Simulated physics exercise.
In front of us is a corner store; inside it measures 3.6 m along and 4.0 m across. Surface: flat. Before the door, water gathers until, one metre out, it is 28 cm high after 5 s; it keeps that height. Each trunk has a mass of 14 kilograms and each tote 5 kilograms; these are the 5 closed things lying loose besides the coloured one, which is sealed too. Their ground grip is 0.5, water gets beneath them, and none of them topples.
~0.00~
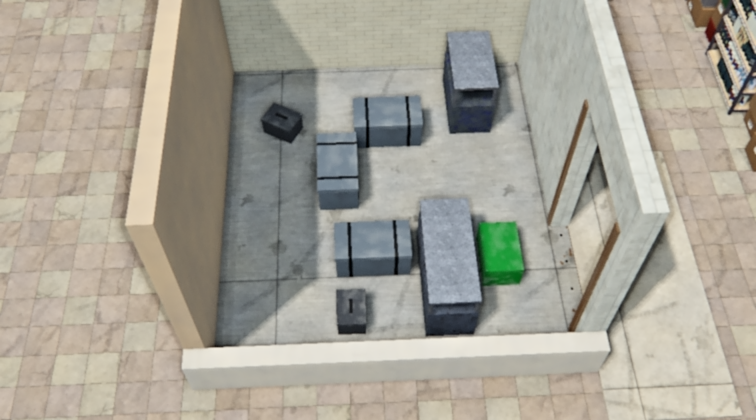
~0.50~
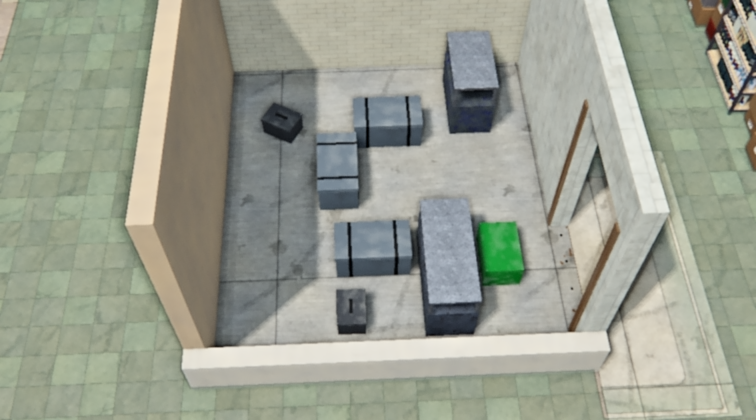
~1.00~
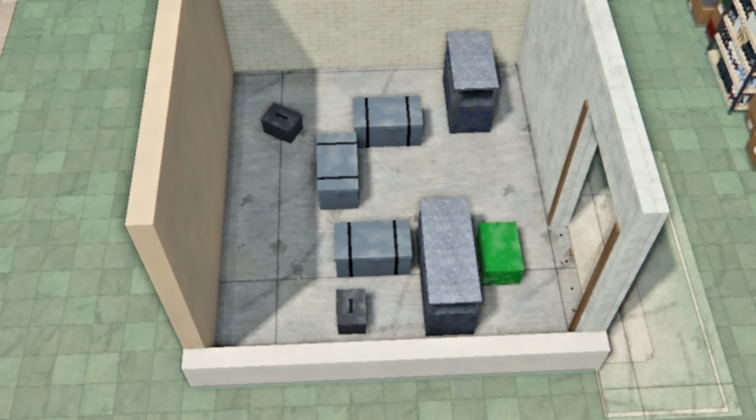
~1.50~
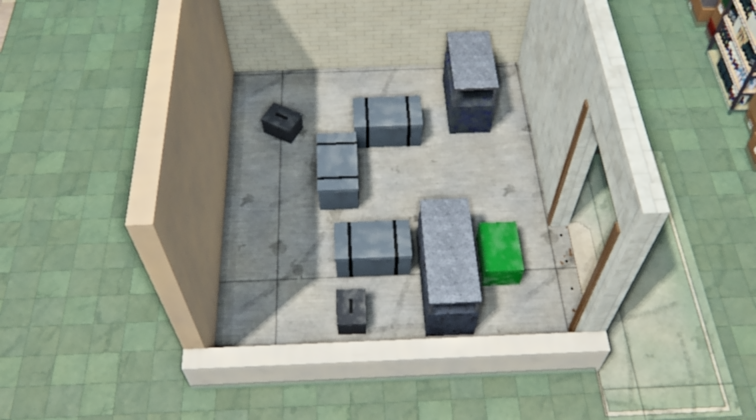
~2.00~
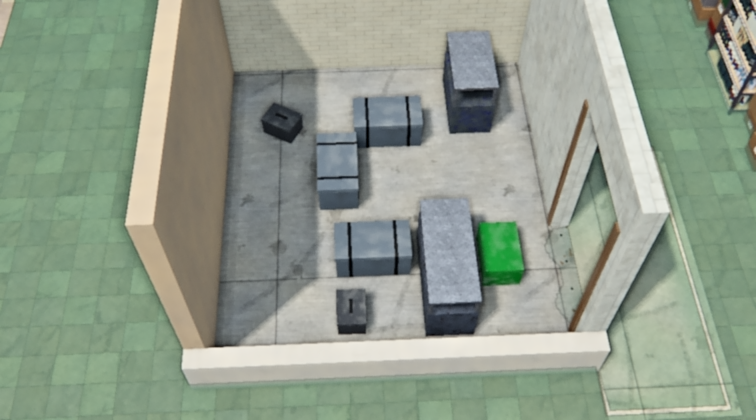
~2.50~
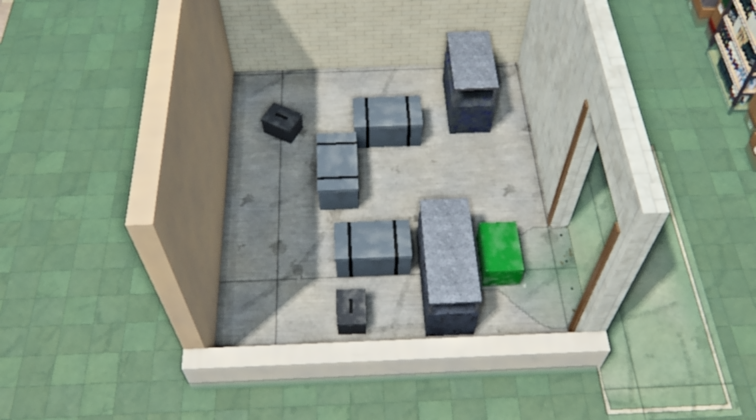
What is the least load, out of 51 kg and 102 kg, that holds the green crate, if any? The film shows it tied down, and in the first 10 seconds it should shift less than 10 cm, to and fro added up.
I'd say it needs the heavier one.
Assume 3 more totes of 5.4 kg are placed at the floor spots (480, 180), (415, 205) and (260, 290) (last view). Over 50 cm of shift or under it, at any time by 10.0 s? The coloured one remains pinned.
Order as asked: Goes beyond / stays within / goes beyond.
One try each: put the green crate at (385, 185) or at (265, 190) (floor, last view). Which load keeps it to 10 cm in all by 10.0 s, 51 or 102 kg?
The first try gives success with both; the second gives success with both.
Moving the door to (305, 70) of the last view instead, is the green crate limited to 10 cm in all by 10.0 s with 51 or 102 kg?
Result: The lesser mass is plenty.
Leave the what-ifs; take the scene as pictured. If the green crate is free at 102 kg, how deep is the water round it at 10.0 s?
Close to 18 cm deep.
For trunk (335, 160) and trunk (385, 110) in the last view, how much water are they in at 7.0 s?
2 and 5 cm.
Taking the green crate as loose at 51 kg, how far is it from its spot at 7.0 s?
I'd put it at about 80 cm.
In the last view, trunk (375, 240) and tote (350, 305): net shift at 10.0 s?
In turn: 0 cm, 120 cm.
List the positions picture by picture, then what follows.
The green crate at (501, 246) rests on the ground; 0.0 m2 under water; 0 of 6 have shifted, in the first picture.
The green crate at (501, 246), on the bottom; 0.0 m2 under water; 0 of 6 have shifted, in the second picture.
The green crate at (501, 246) rests on the ground; 0.0 m2 under water; 0 of 6 have shifted, in the third picture.
The green crate at (501, 246) rests on the ground; 0.0 m2 under water; 0 of 6 have shifted, in the fourth picture.
The green crate at (501, 246) rests on the ground; water covers 0.0 m2; 0 of 6 have shifted, in the fifth picture.
The green crate at (501, 246), on the bottom; 0.5 m2 under water; 0 of 6 have shifted, in the sixth picture.
After 3.5 s the green crate would be 0 cm from its start with 51 kg and 0 cm from its start with 102 kg; 6 cm of water round it then.
After 4.5 s the green crate would be 0 cm from its start with 51 kg and 0 cm from its start with 102 kg; 10 cm of water round it then.
After 7.0 s the green crate would be 85 cm from its start with 51 kg and 0 cm from its start with 102 kg; 18 cm of water round it then.
After 10.0 s the green crate would be 129 cm from its start with 51 kg and 0 cm from its start with 102 kg; 18 cm of water round it then.
